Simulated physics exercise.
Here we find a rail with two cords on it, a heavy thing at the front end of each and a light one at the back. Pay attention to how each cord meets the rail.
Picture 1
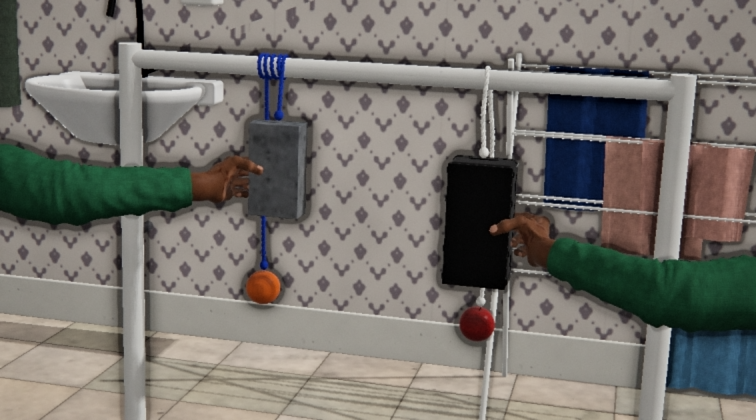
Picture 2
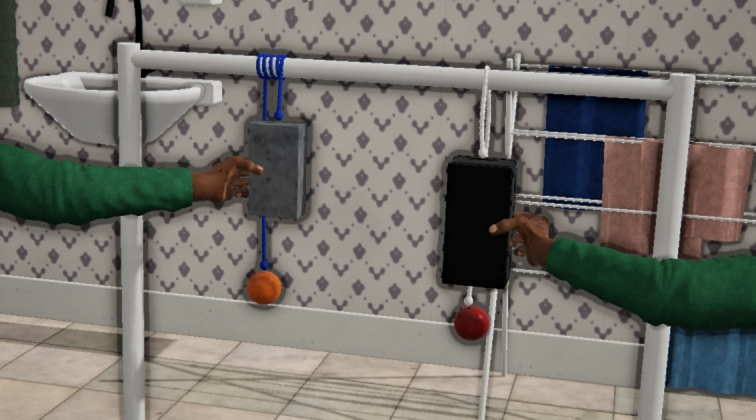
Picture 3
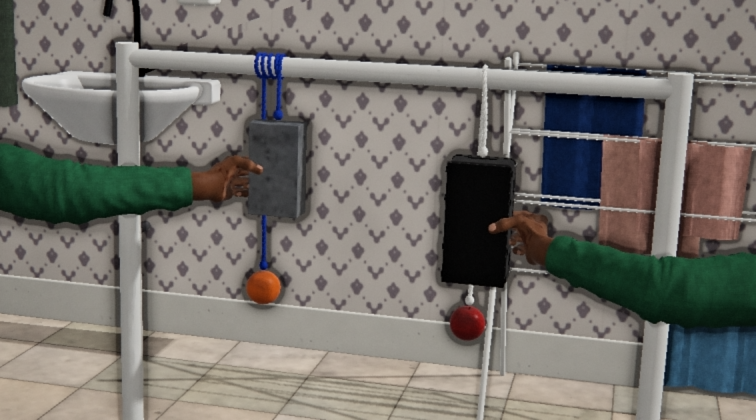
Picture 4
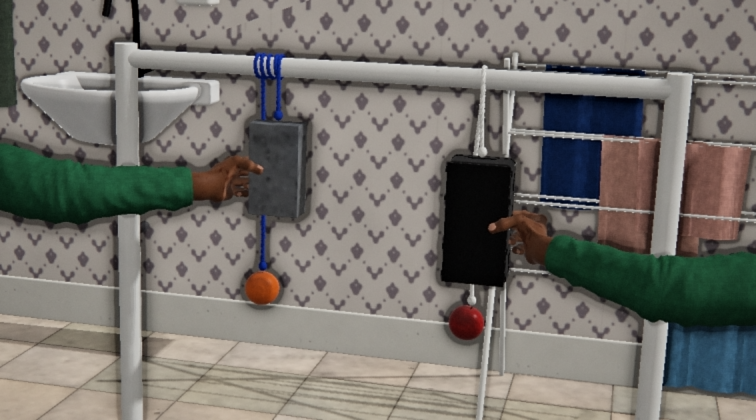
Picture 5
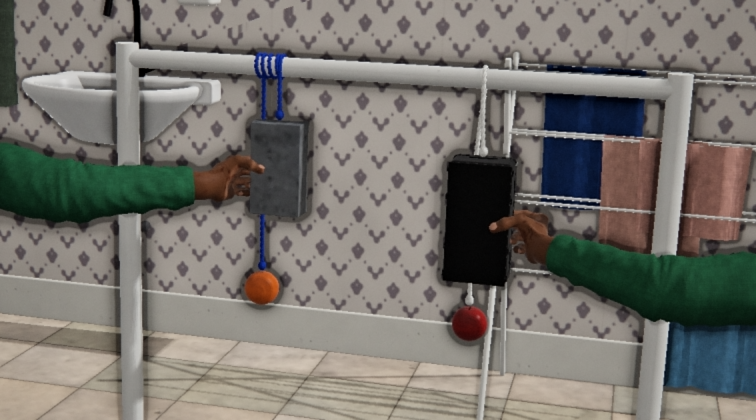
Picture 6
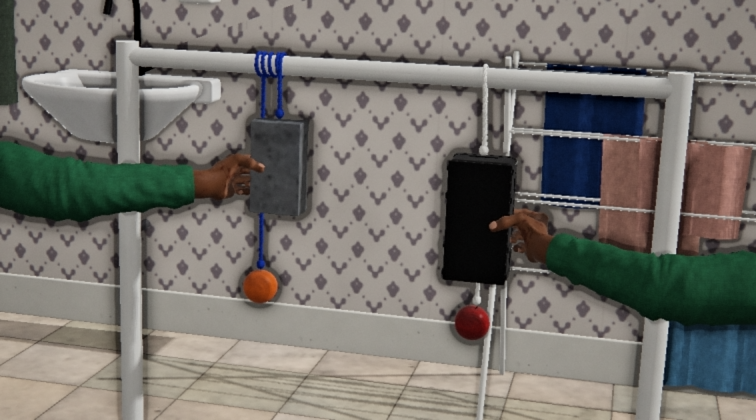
Two green-sleeved hands touching a grey block and a black case hung on cords from a white rail, balls swaying slightly below.
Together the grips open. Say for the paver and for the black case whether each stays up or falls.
My prediction: Paver: Still hanging; black case: Fallen.
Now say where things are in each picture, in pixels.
The first picture shows paver (278, 169); black case (480, 222); left orange (263, 287); right apple (477, 324).
The second picture shows paver (278, 169); black case (480, 222).
The third picture shows paver (277, 168); black case (479, 220).
The fourth picture shows paver (278, 168); black case (479, 220).
The fifth picture shows paver (279, 168); black case (480, 219).
The sixth picture shows paver (279, 166); black case (480, 218); left cord wound several times round the rail; right cord only laid over the rail.
Then, 0.34 s after the last picture, paver hanging near (278, 165); black case dropping near (472, 341).
Then, 0.68 s after the last picture, paver hanging near (277, 164); black case on the floor.
Then, 1.04 s after the last picture, paver hanging near (278, 164); black case on the floor.
At rest, paver hanging near (277, 164); black case on the floor. The paver stays hanging and the black case drops.
